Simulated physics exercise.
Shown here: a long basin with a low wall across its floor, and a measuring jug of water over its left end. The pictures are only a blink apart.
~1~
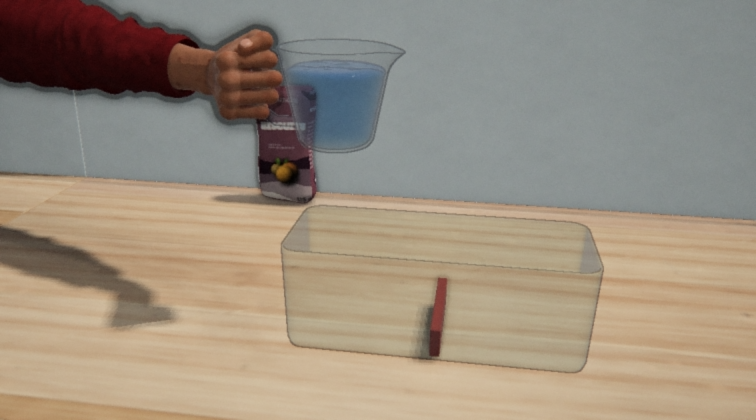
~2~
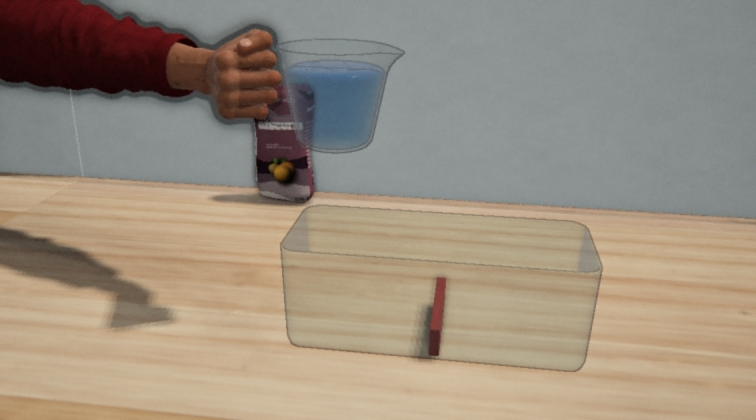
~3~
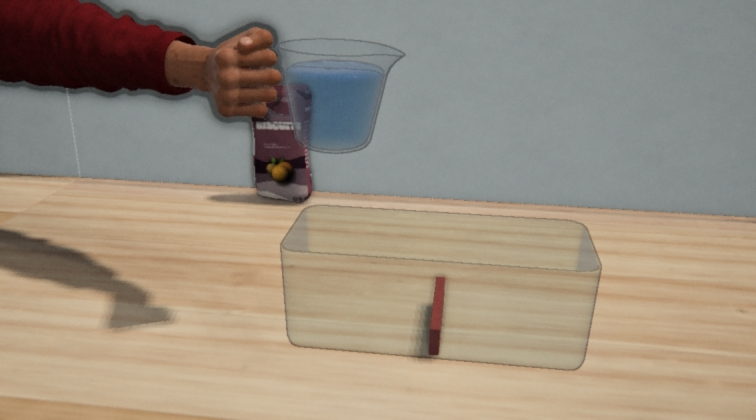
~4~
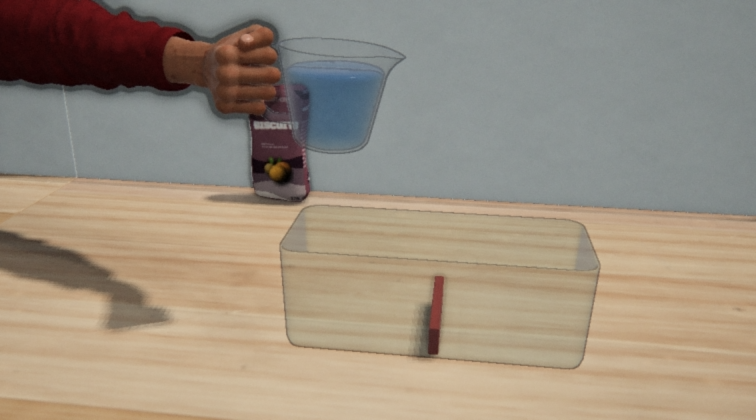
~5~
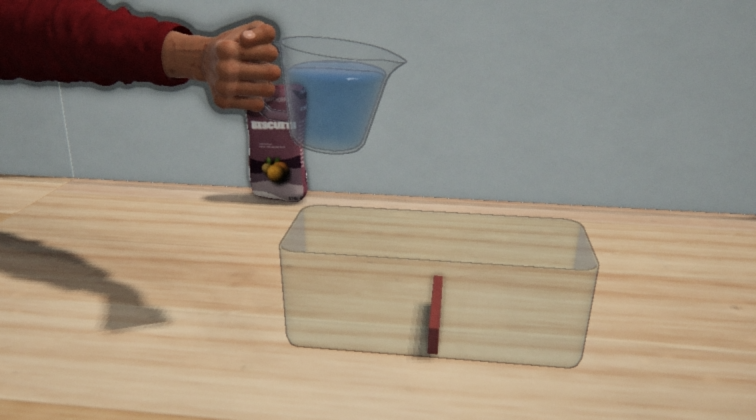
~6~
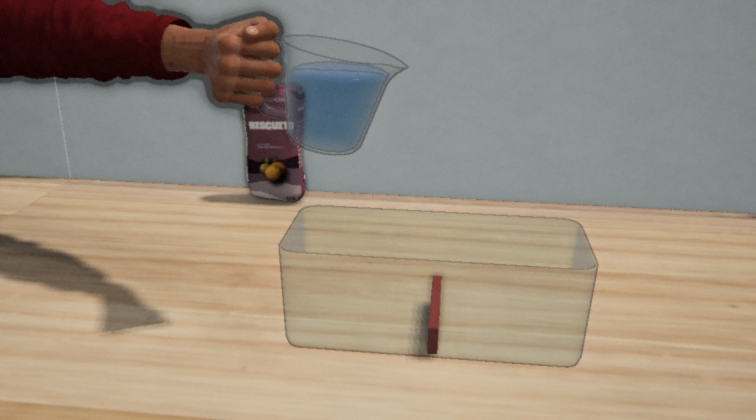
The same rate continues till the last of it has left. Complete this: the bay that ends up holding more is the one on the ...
... right.
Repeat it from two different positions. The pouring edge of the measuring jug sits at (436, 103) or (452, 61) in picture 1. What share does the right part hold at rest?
First try 90 %, second try 90 %.
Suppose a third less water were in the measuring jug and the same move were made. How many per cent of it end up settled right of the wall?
Close to 65 per cent, more or less.
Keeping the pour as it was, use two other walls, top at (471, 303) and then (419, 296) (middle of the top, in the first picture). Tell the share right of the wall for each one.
About 25 % for the first and about 90 % for the second.
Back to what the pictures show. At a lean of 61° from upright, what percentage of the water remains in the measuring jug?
75 per cent, approximately.
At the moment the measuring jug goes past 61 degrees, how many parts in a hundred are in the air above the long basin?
Near 20 parts in a hundred.
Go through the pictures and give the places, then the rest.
In the first picture, it leans 0°; its right rim is at (406, 51); the water meets the walls at (289, 65) and (387, 69); the long basin's rim runs from (295, 227) to (595, 249); the wall's top is at (439, 303).
In the second picture, it leans 0°; its right rim is at (405, 52); the water meets the walls at (287, 65) and (385, 70).
In the third picture, it leans 2°; its right rim is at (406, 53); the water meets the walls at (288, 65) and (385, 70).
In the fourth picture, it leans 4°; its right rim is at (406, 56); the water meets the walls at (287, 65) and (386, 71).
In the fifth picture, it leans 7°; its right rim is at (407, 61); the water meets the walls at (288, 67) and (388, 71).
In the sixth picture, it leans 10°; its right rim is at (408, 66); the water meets the walls at (289, 69) and (390, 72).
A moment on, the tilt is 61° and 75 per cent is still to pour, 0 is left of the wall and 5 right of it.
Next, the tilt is 95° and 16 per cent is still to pour, 6 is left of the wall and 61 right of it.
Then the tilt is 103° and 0 per cent is still to pour, 22 is left of the wall and 77 right of it.
Later the tilt is 103° and 0 per cent is still to pour, 25 is left of the wall and 74 right of it.
At rest 25 per cent lies left of the wall, 74 right of it and 1 outside.
